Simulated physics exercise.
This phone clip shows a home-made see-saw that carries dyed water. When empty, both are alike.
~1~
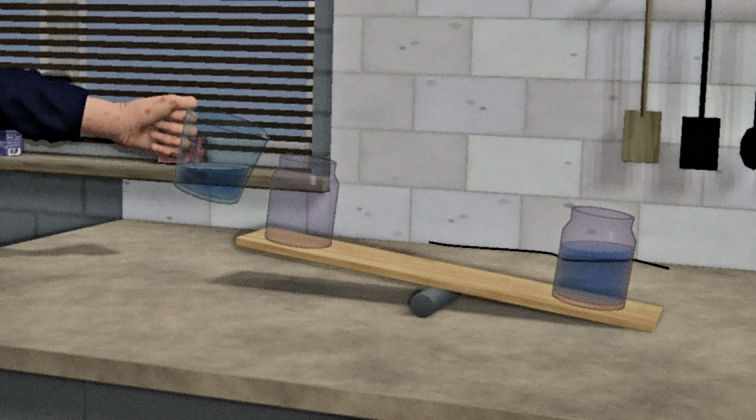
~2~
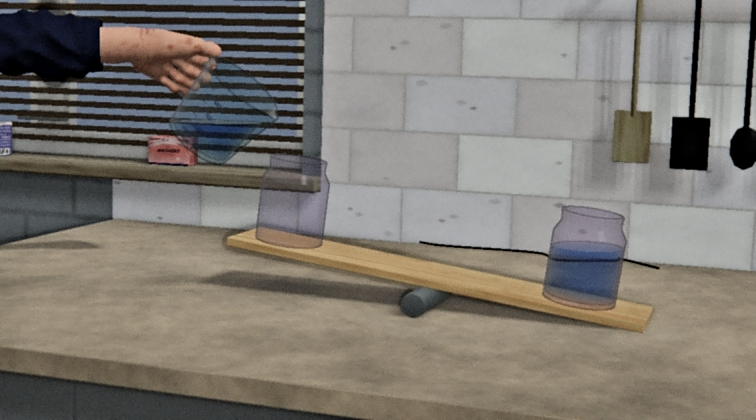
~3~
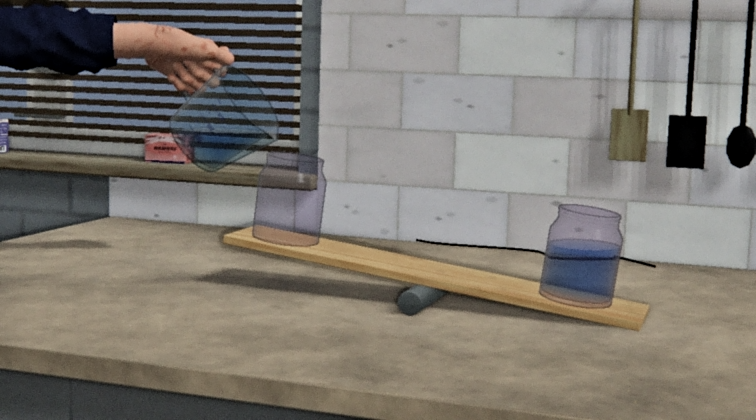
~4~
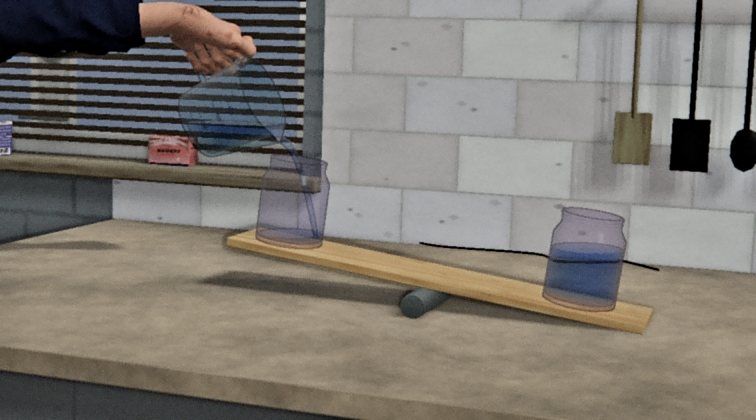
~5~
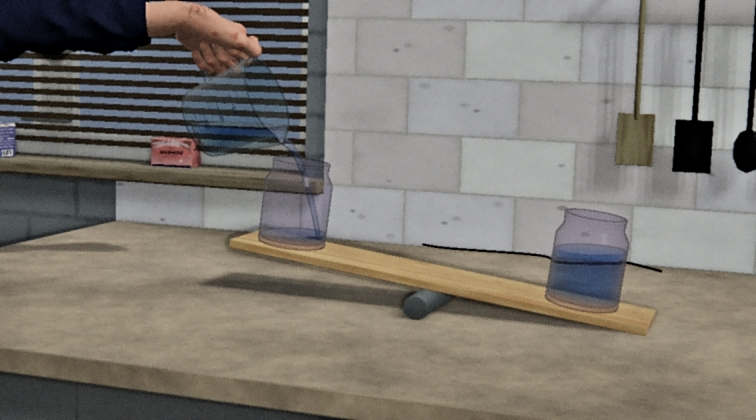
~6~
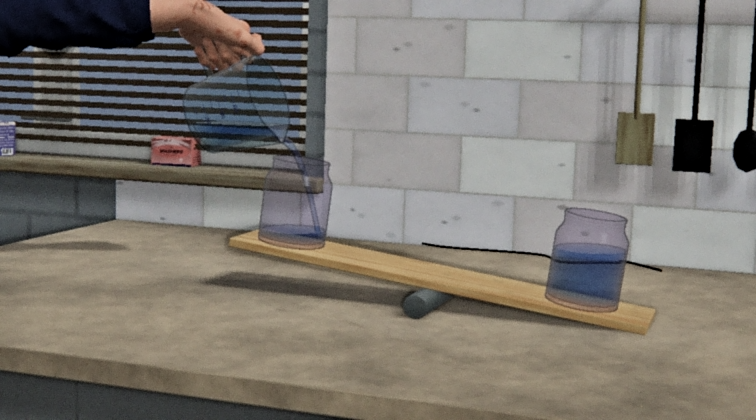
A hand tilting a measuring jug and pouring blue water into the raised left jar on a see-saw, the plank staying still.
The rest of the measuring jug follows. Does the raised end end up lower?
No.
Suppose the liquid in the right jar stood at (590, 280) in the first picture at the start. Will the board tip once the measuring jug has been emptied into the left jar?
Once the pour is done, it reverses its tilt.
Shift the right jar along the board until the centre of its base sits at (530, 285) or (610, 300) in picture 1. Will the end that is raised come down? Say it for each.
In that order, it turns and then remains put.
Shortly, the left jar is about a quarter full; the board leans as before.
Then, the left jar is about a third full; the board leans as before.
At the finish, the left jar is about a third full; the board leans as before.
